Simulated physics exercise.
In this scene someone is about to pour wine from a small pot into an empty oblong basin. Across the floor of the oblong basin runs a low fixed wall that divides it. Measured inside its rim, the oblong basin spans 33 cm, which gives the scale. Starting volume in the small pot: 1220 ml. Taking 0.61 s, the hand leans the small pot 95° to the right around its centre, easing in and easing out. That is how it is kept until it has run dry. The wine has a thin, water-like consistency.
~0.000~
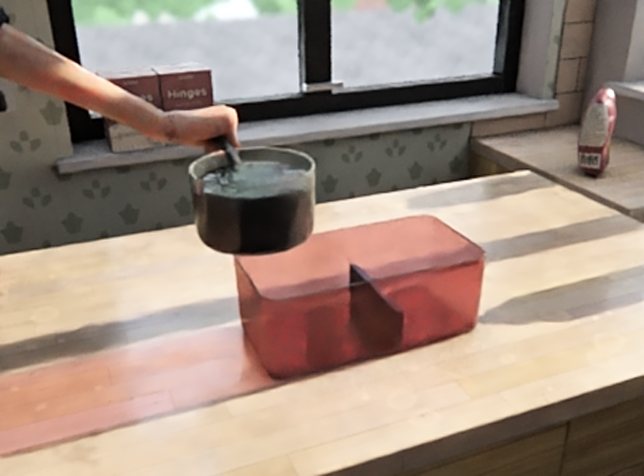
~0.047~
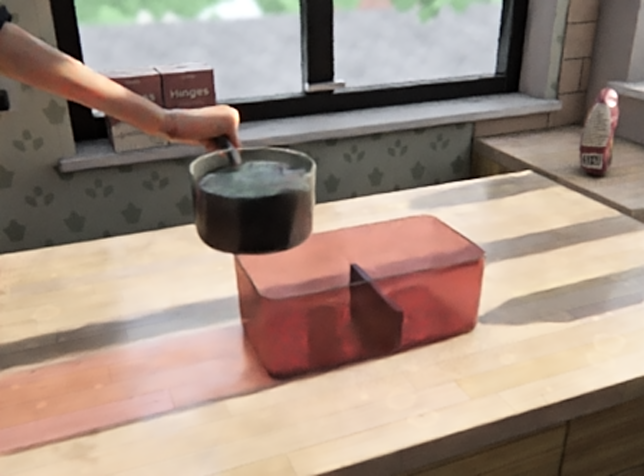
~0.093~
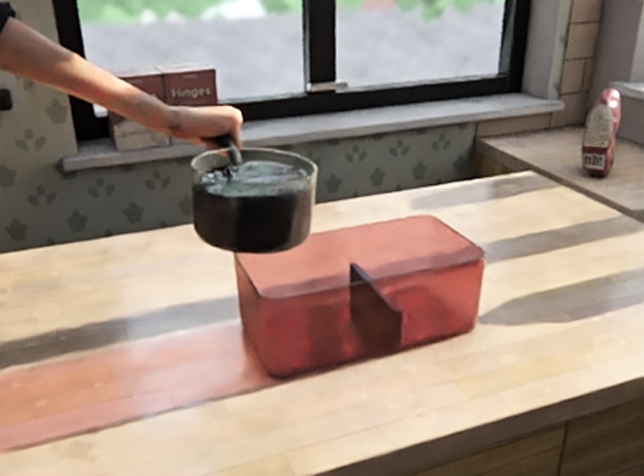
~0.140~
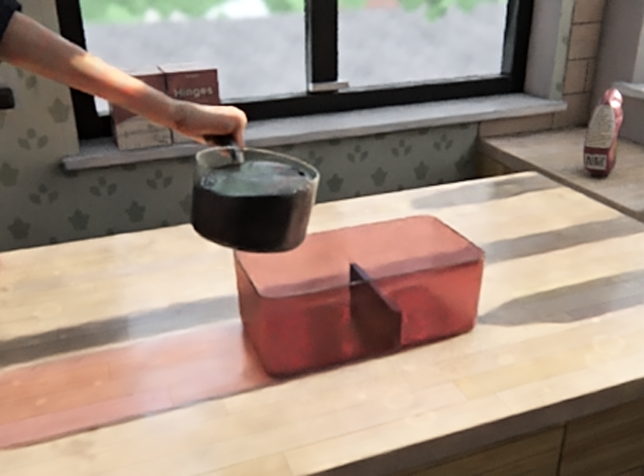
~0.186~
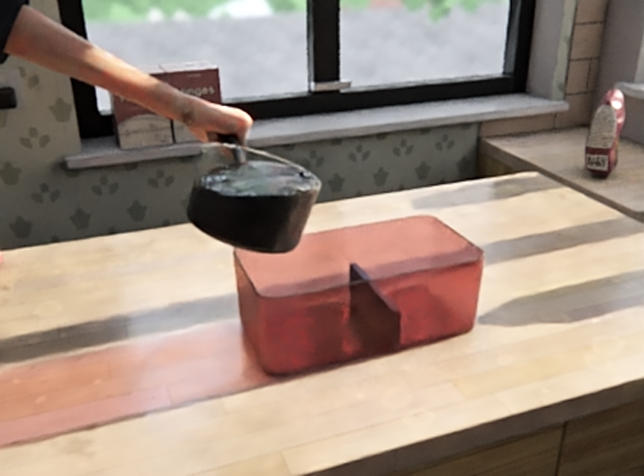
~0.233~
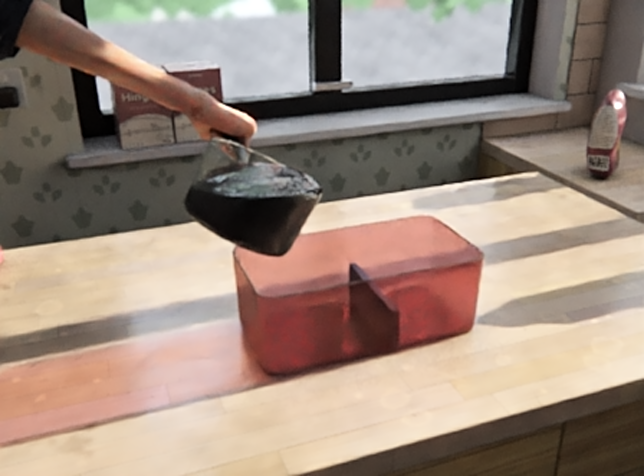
The clip shows a hand holding a small dark pot of liquid above a wooden counter, beside a translucent red oblong basin with a divider; the hand holds it nearly level, then gradually tilts it to the right.
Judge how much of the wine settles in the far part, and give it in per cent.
Some 2 per cent settles in the far part.
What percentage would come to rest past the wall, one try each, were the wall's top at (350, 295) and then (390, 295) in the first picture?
Roughly 40 per cent, then 20 per cent.
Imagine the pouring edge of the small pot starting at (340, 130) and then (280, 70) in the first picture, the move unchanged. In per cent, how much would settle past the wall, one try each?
Result: 50 per cent, then 5 per cent.
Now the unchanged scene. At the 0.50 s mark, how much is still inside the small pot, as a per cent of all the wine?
Close to 44 in a hundred.
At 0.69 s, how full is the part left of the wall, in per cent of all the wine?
The fraction is near 78 percent.
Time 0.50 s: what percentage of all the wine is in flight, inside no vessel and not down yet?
Roughly 28 %.
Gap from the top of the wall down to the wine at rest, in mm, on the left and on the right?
Noted: Left near 20 mm, right near 60 mm.
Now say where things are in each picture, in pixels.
In the first picture, tilt 0°; pouring edge (310, 160); surface from (193, 188) to (306, 171); the oblong basin's rim runs from (247, 275) to (459, 234); the wall's top is at (375, 286).
In the second picture, tilt 1°; pouring edge (310, 161); surface from (194, 186) to (307, 171).
In the third picture, tilt 5°; pouring edge (312, 164); surface from (195, 185) to (308, 172).
In the fourth picture, tilt 12°; pouring edge (314, 171); surface from (196, 184) to (310, 173).
In the fifth picture, tilt 20°; pouring edge (316, 179); surface from (196, 187) to (313, 175).
In the sixth picture, tilt 30°; pouring edge (316, 190); surface from (193, 187) to (313, 183); 2 per cent is over the edge.
By 0.50 s the tilt is 87° and 45 per cent is still to pour, 27 is left of the wall and 0 right of it.
By 0.69 s the tilt is 95° and 14 per cent is still to pour, 78 is left of the wall and 1 right of it.
By 0.89 s the tilt is 95° and 5 per cent is still to pour, 88 is left of the wall and 2 right of it.
By 1.11 s the tilt is 95° and 1 per cent is still to pour, 93 is left of the wall and 2 right of it.
At rest 95 per cent lies left of the wall, 2 right of it and 2 outside.
